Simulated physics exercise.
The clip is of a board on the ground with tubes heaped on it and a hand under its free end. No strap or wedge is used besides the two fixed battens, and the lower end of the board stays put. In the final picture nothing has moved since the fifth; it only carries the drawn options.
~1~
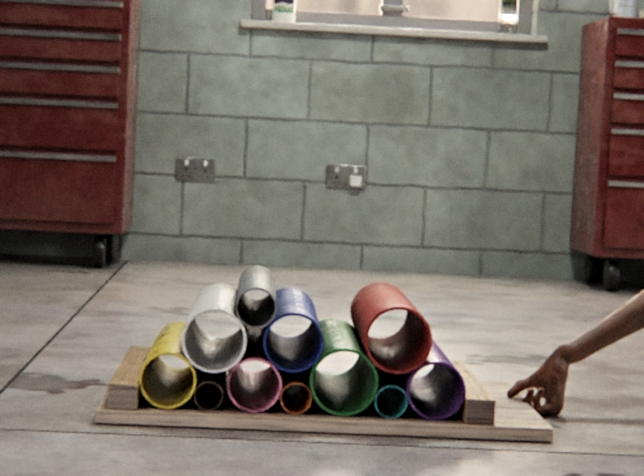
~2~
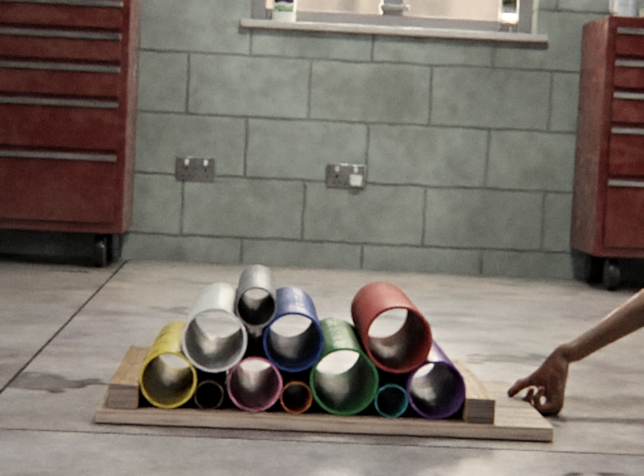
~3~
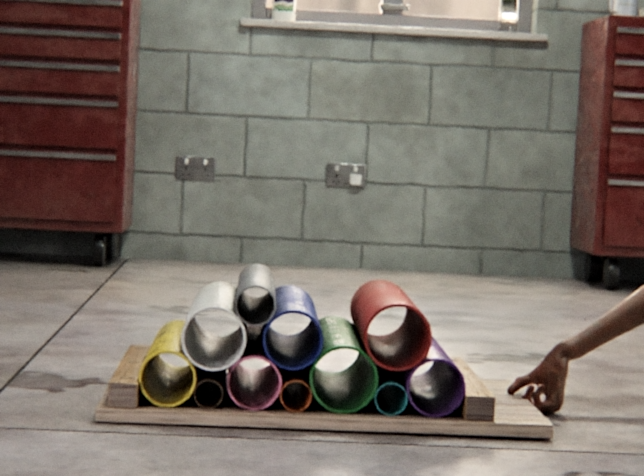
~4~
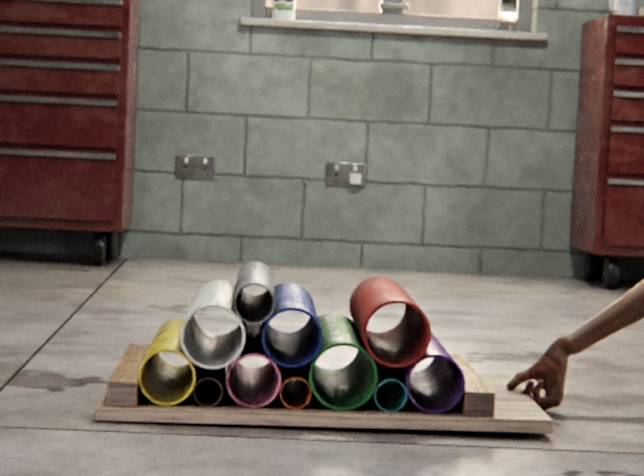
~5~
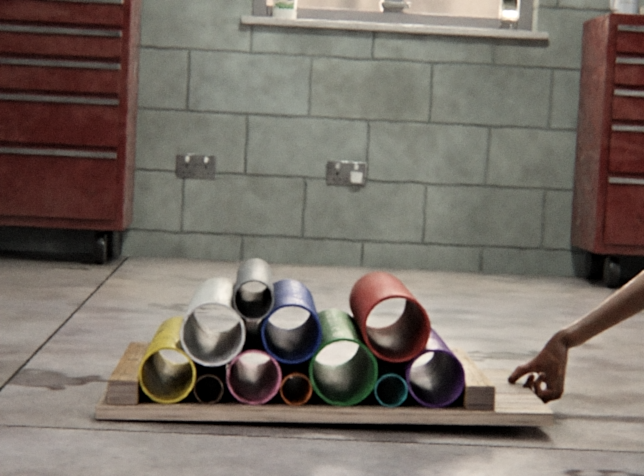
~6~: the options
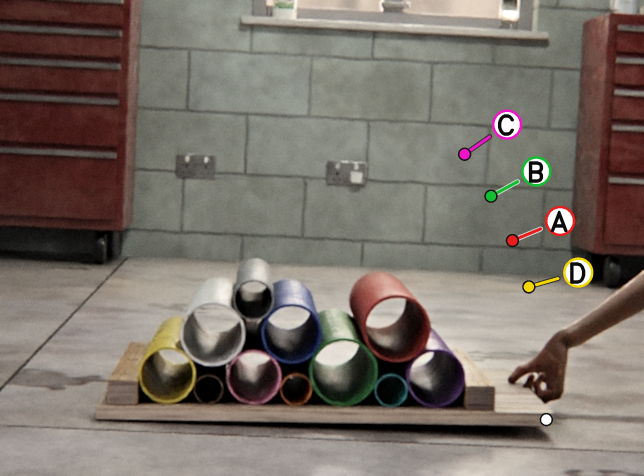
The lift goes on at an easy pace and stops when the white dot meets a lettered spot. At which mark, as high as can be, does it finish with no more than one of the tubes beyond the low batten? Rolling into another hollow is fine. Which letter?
Up to C.
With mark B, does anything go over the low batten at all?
No, at B.
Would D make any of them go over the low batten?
No, at D.
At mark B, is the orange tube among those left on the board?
The orange tube: Yes.
On the marked copy, A at (513, 241); B at (491, 196); C at (465, 154); D at (529, 287); the white dot at (546, 420).
With C. Early on, board at 20°.
Further on, board at 37°.
At the end, board at 38°, none over the low batten.
As for the rest, A none over the low batten; B none over the low batten; D none over the low batten.
